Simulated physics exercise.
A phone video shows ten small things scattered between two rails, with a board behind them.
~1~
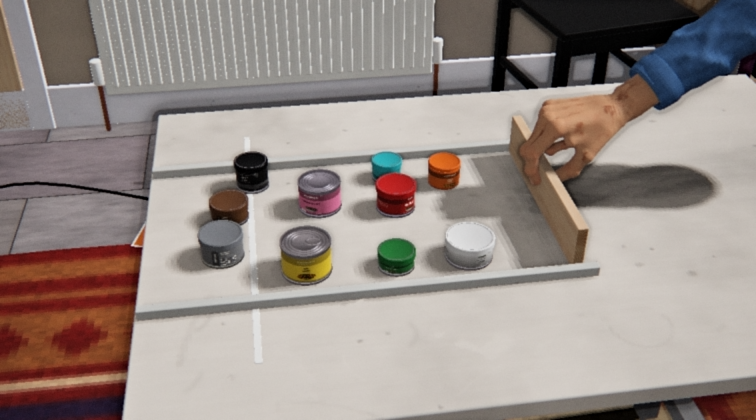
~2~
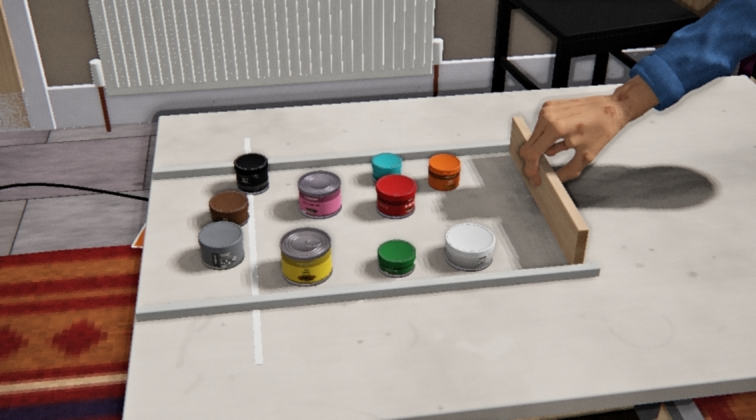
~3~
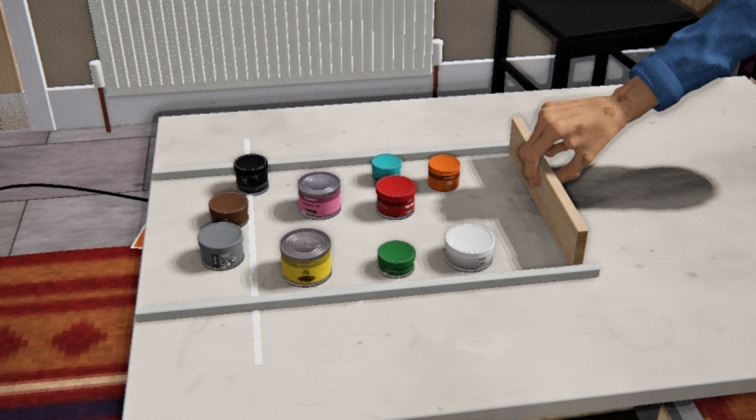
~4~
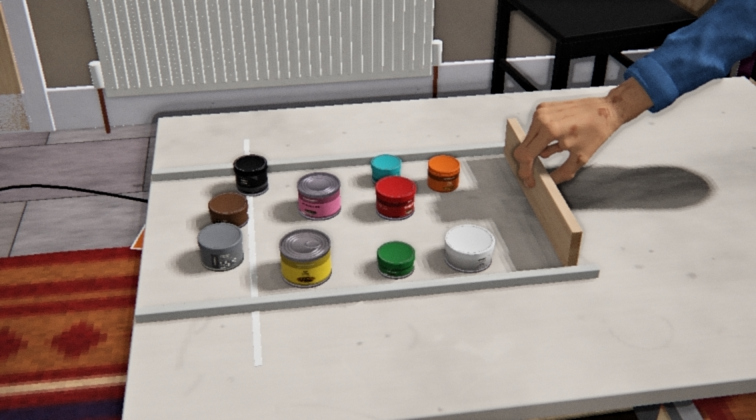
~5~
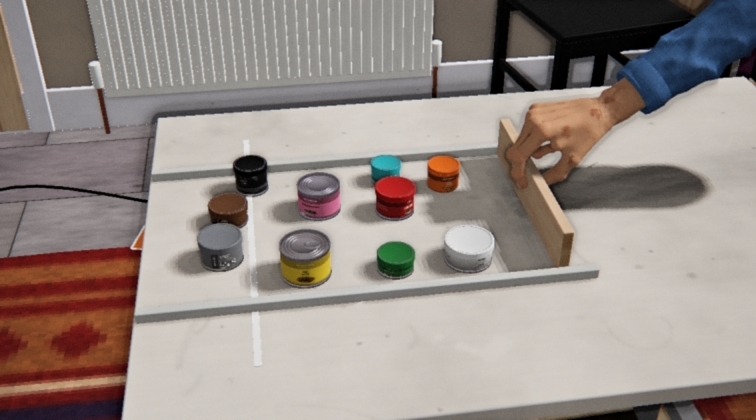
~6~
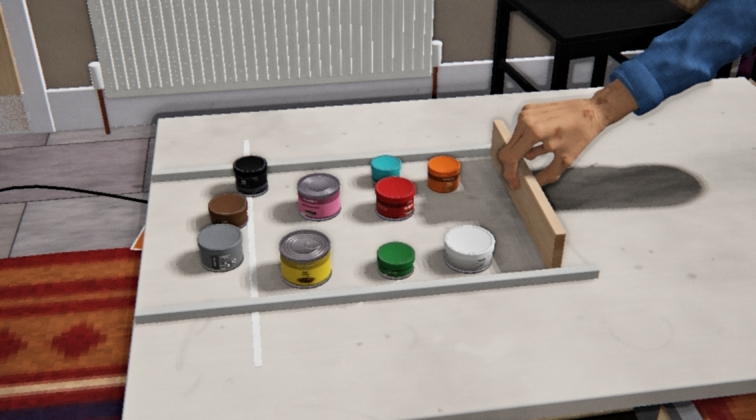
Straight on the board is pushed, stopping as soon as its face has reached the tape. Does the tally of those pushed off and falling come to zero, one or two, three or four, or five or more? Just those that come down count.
Turns out the ones that don't stay up top number zero.
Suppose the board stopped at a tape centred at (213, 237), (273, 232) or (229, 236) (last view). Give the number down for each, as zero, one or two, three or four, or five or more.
Lab note - count per position: One to two; zero; one to two.
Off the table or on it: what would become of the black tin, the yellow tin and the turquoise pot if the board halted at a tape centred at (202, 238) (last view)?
The black tin? It is safe. The yellow tin? It does not stay. The turquoise pot? It is safe.
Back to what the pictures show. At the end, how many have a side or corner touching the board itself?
Total: 4.
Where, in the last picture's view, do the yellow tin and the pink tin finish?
Approximately (180, 254) for one, approximately (197, 200) for the other.
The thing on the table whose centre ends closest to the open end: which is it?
Foremost one: Grey tin.
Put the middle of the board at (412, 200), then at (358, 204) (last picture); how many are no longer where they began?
First 5 and then 7.
Early on, none off yet; grey tin at rest near (221, 248); brown tin at rest near (229, 212); black tin at rest near (251, 176).
Finally, the number that fall off is zero.
